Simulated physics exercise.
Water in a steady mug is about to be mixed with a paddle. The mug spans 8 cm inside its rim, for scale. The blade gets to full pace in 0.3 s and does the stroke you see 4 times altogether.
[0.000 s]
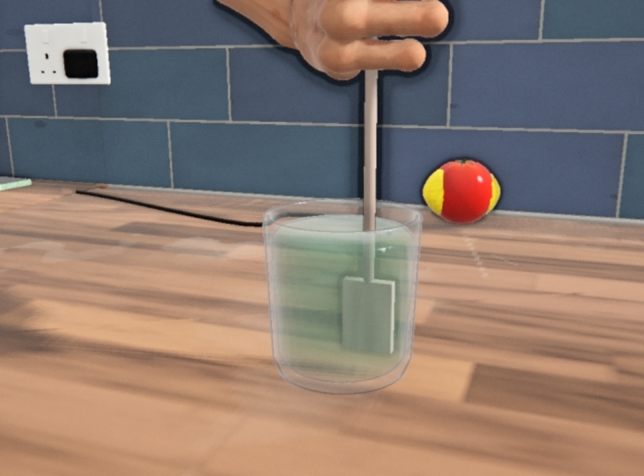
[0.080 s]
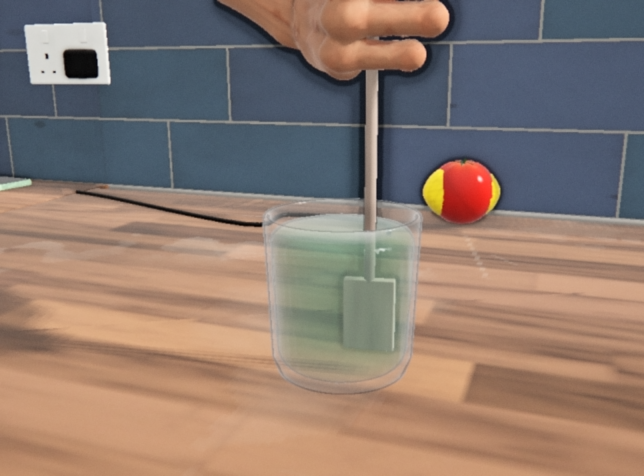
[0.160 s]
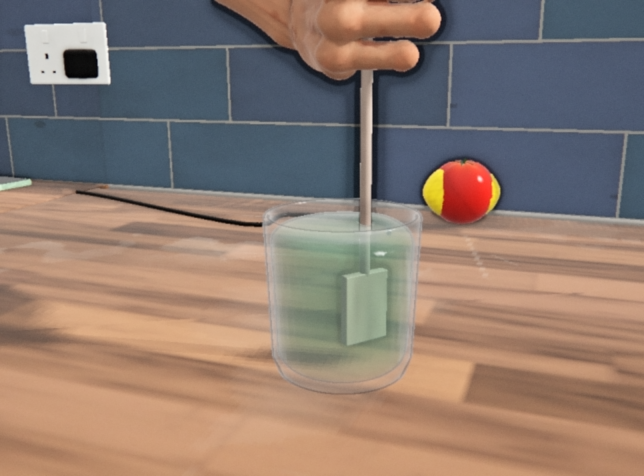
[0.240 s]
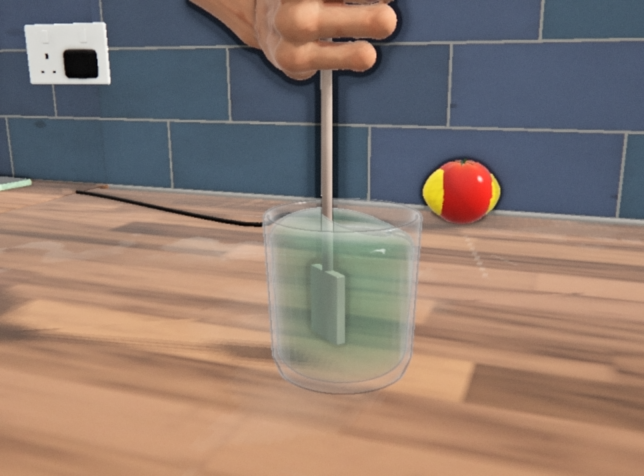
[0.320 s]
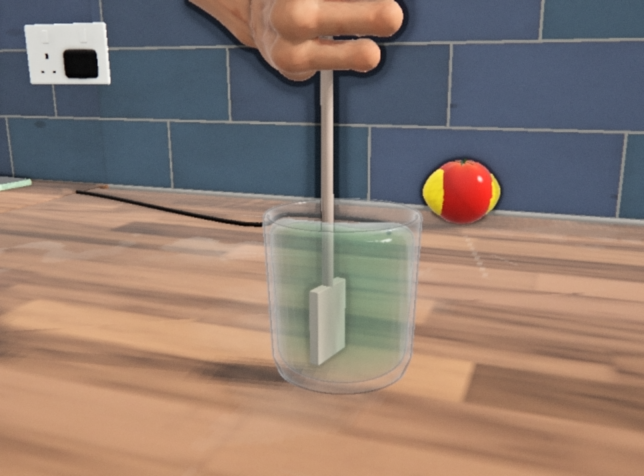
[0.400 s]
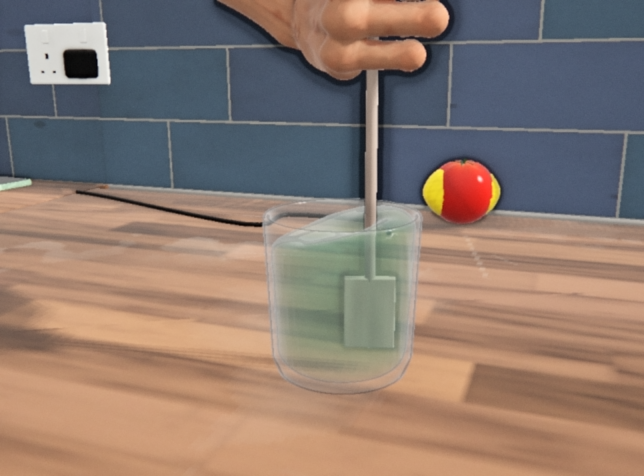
A hand at the top grips a thin upright rod and stirs pale green water with its flat paddle, shifting left and back right while the blade turns and the surface tilts. The clear cup stays put on a striped wooden counter, seen from a steady, slightly raised front view. Behind are blue tiles, a white socket at left, a black cable and a red-and-yellow ball at right.
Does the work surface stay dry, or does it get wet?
Pretty sure it overtops.
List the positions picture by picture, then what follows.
In the first frame, the stem is at (371, 118); surface from (276, 225) to (413, 238); the rim runs from (273, 213) to (417, 224).
In the second frame, the stem is at (371, 118); surface from (276, 225) to (413, 236).
In the third frame, the stem is at (366, 116); surface from (276, 224) to (413, 238).
In the fourth frame, the stem is at (327, 116); surface from (276, 217) to (413, 240).
In the fifth frame, the stem is at (327, 120); surface from (276, 217) to (414, 231).
In the sixth frame, the stem is at (372, 118); surface from (276, 236) to (414, 220).
After 0.62 s 0 ml is over the rim.
After 0.84 s 2 ml is over the rim.
After 1.06 s 12 ml is over the rim.
After 1.28 s 13 ml is over the rim.
In the end 13 ml is over the rim.
